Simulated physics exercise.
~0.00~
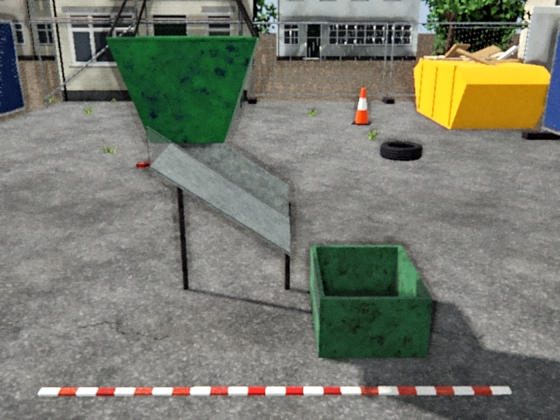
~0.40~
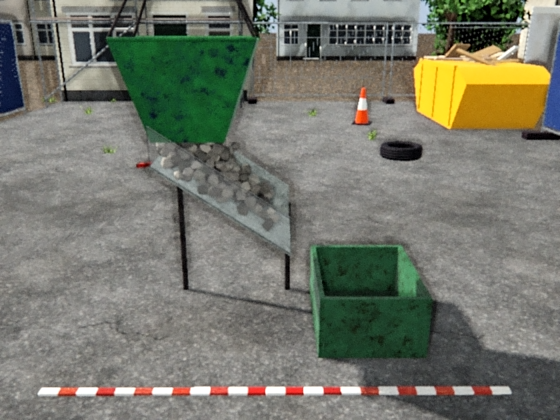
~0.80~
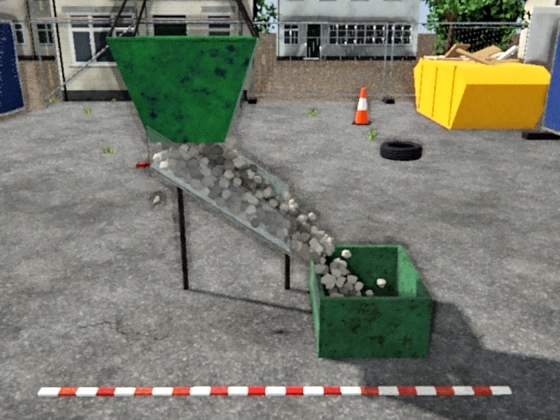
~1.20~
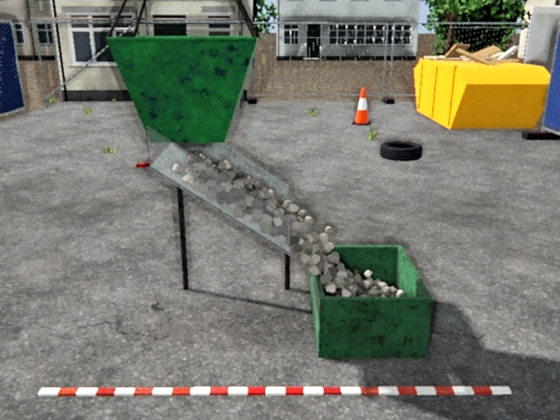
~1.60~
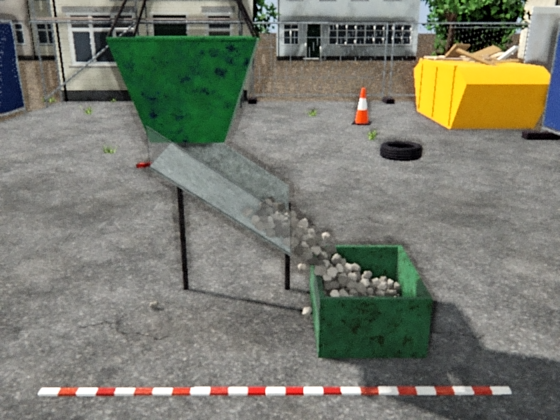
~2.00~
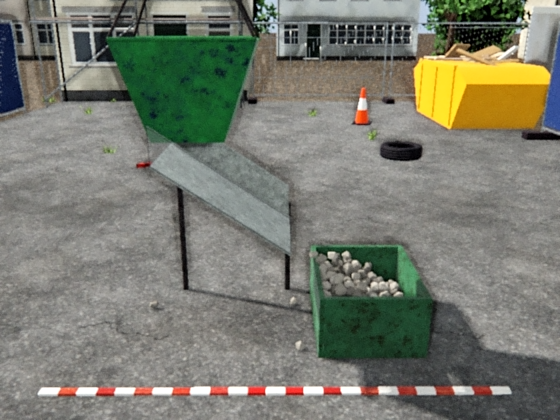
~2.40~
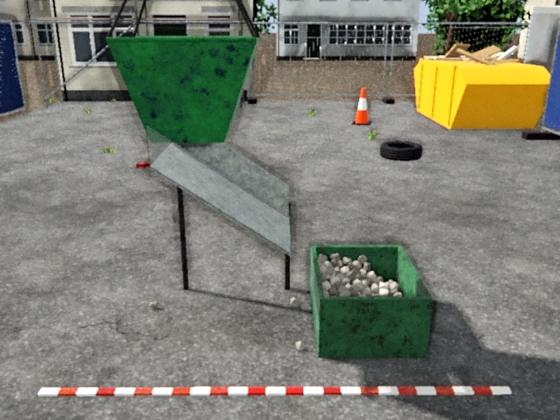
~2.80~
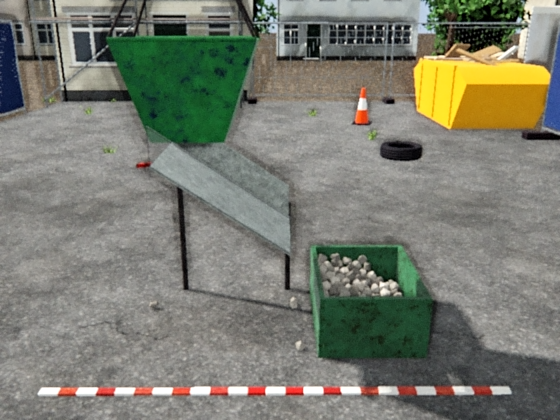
A green hopper drops grey stones down a sloping sheet, nearly all landing in a green bin.
